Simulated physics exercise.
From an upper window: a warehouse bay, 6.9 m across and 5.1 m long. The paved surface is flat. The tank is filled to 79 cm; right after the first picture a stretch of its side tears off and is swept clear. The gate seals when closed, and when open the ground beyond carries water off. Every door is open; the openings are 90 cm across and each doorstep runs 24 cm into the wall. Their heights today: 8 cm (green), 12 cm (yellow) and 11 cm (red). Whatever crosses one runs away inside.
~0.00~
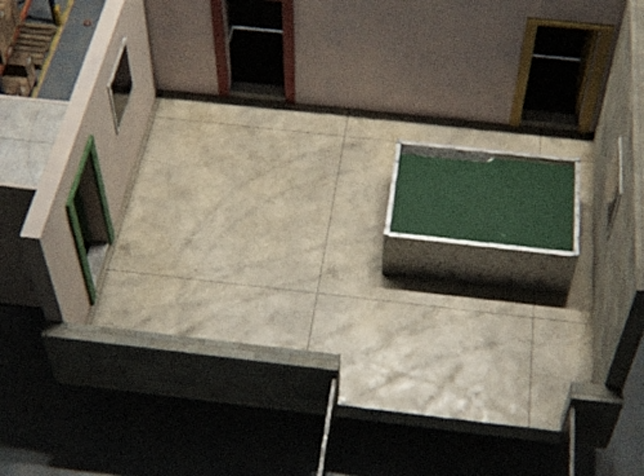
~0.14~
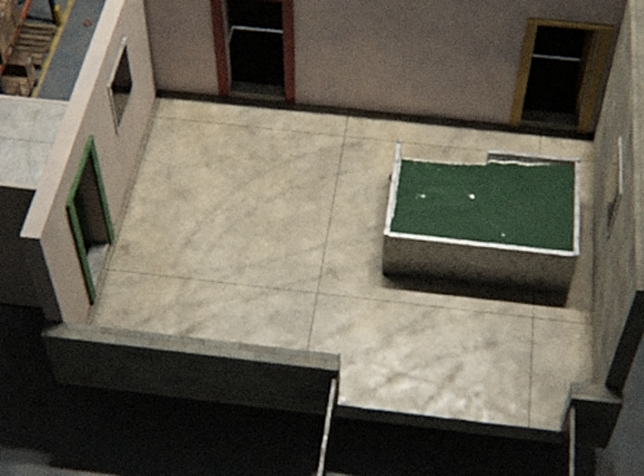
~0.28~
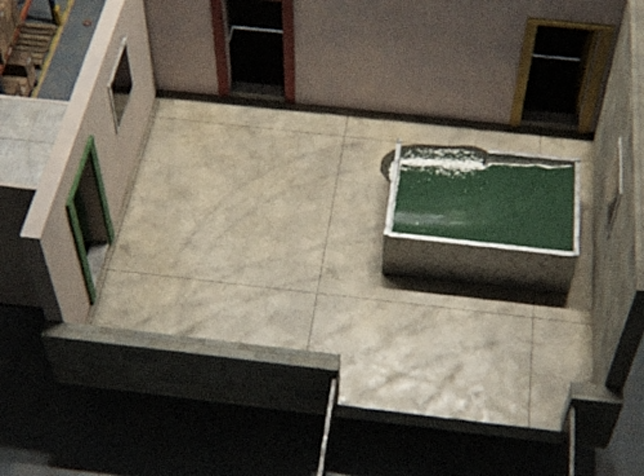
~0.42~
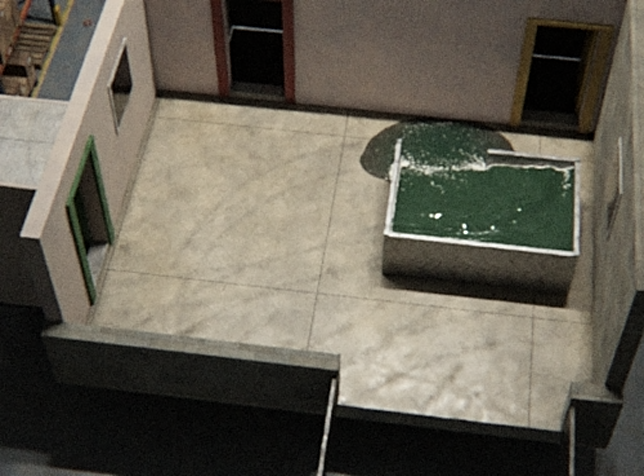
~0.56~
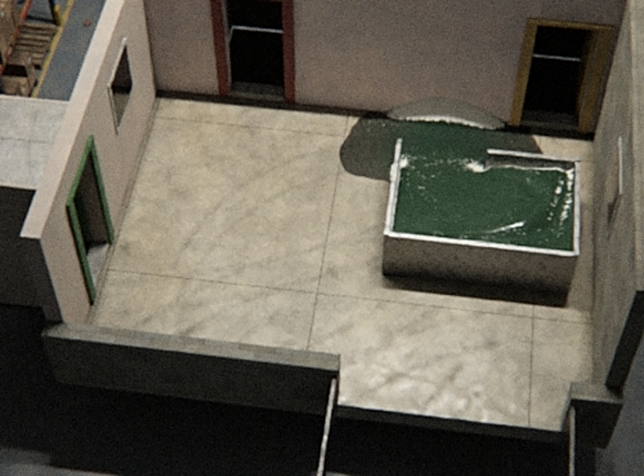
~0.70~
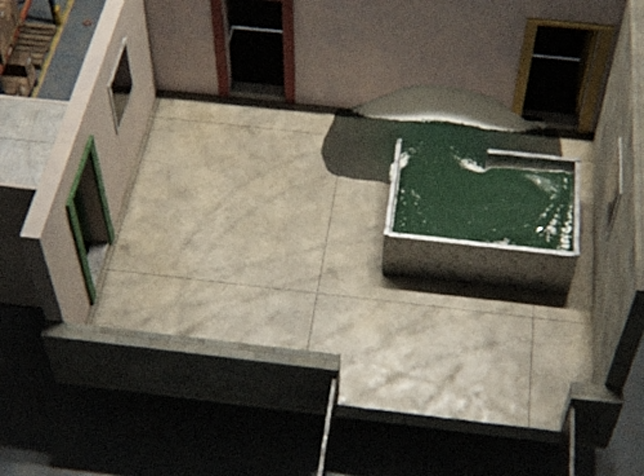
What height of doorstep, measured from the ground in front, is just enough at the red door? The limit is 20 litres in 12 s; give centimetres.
Close to 6.5 cm is just enough.
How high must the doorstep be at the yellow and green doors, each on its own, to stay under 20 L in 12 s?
About 22 cm at yellow and 8.5 cm at green.
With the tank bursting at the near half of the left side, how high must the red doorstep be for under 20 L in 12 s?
Then roughly 10.0 cm.
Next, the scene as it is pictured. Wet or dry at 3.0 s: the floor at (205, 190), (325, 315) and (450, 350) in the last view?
In turn: Wet, still dry, not reached.
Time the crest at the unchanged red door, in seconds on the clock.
Near 2.0 s.
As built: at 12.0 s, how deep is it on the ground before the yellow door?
Some 7.5 cm.
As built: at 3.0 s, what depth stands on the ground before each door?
Depths in cm: Green 5, yellow 21, red 10.
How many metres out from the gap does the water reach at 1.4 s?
Some 3.8 m out.
After 1.4 s water covers 20 % of the floor, deepest (55 cm) near (439, 128); 8 cm at the red door, 0 litres in over its 11 cm doorstep.
After 3.0 s water covers 50 % of the floor, deepest (36 cm) near (579, 133); 10 cm at the red door, 0 litres in over its 11 cm doorstep.
After 12.0 s water covers 100 % of the floor, deepest (14 cm) near (589, 406); 6 cm at the red door, 1 litre in over its 11 cm doorstep.
At the red door as built, the water arrived by 1.2 s and peaked near 12 cm at 2.0 s.
Run again over the same 12 s with other heights there, 33 litres in over 5.5 cm, 12 litres over 7.5 cm. The limit of 20 litres is kept from about 6.5 cm up.
